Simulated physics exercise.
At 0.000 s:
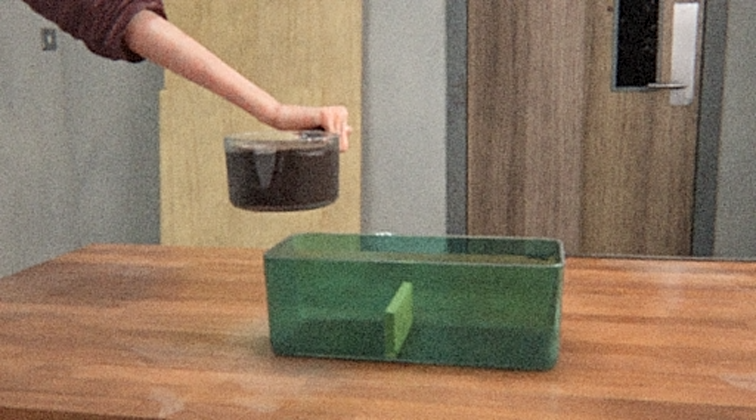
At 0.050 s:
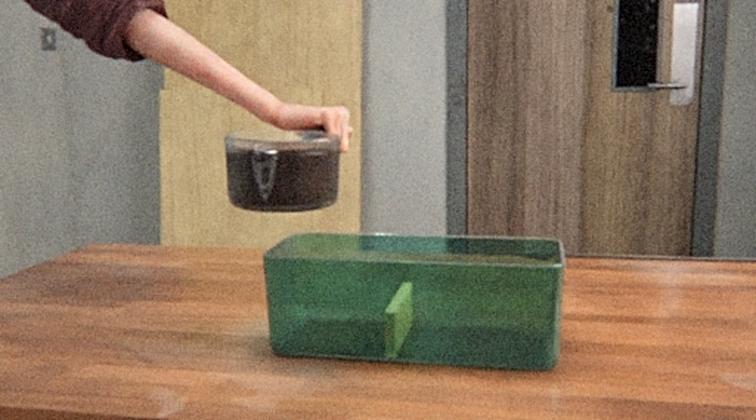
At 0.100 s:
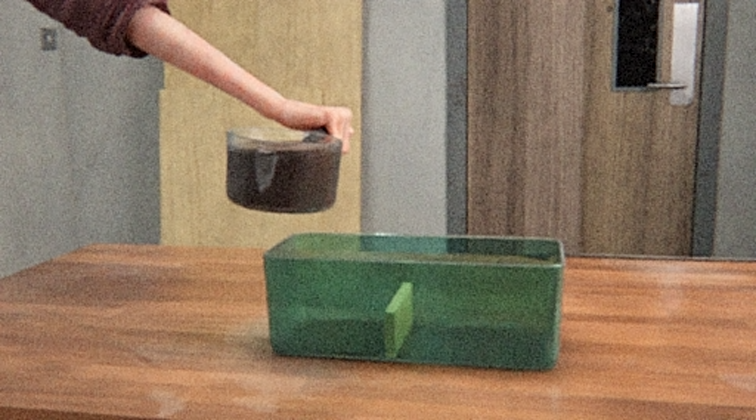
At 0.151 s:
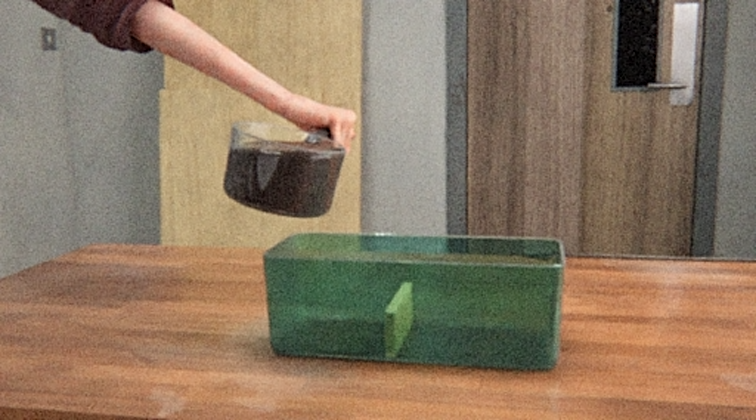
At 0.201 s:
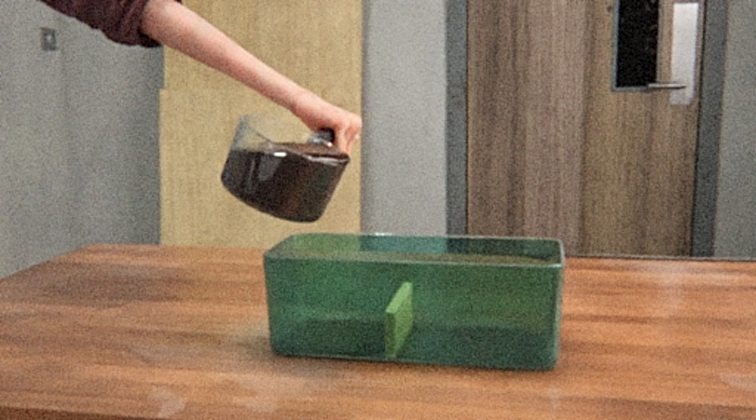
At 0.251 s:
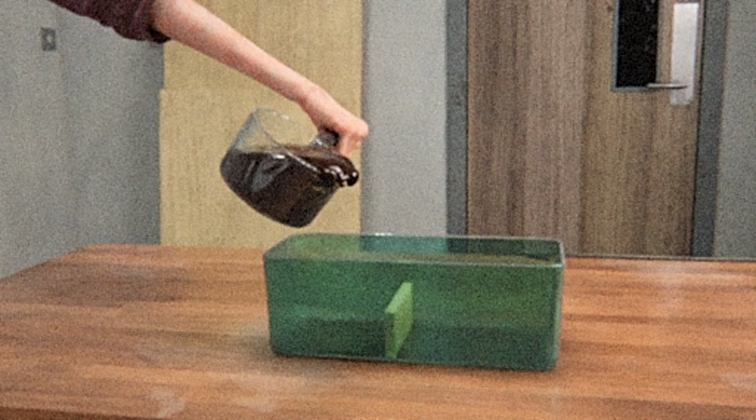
On a wooden table, a green see-through basin with a low wall inside sat below a hand holding a glass pan of dark liquid, which gradually tilted to the right until liquid reached its edge.
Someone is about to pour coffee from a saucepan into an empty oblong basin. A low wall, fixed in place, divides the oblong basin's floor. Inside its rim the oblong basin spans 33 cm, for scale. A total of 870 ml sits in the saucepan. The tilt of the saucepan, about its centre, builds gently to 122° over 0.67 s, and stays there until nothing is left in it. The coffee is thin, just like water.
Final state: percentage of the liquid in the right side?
Approximately 17 %.
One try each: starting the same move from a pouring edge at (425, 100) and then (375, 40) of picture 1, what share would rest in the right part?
90 then 75 %.
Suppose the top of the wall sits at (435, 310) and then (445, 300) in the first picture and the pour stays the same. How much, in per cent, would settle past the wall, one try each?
First try about 25 %, second try about 10 %.
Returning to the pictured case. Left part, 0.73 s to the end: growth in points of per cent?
Around 4 in a hundred.
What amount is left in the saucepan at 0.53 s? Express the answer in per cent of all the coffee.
Near 20 in a hundred.
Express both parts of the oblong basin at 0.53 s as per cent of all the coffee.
I'd say about 48 left and about 12 right.
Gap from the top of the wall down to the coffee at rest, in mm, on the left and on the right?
About 18 mm left, about 48 mm right.
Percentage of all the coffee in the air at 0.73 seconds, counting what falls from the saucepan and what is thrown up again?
Airborne fraction: Approx. 16 %.
After 0.53 s the tilt is 109° and 19 per cent is still to pour, 48 is left of the wall and 12 right of it.
After 0.73 s the tilt is 122° and 1 per cent is still to pour, 69 is left of the wall and 13 right of it.
After 0.94 s the tilt is 122° and 0 per cent is still to pour, 73 is left of the wall and 16 right of it.
After 1.17 s the tilt is 122° and 0 per cent is still to pour, 72 is left of the wall and 17 right of it.
In the end 72 per cent lies left of the wall, 17 right of it and 11 outside.
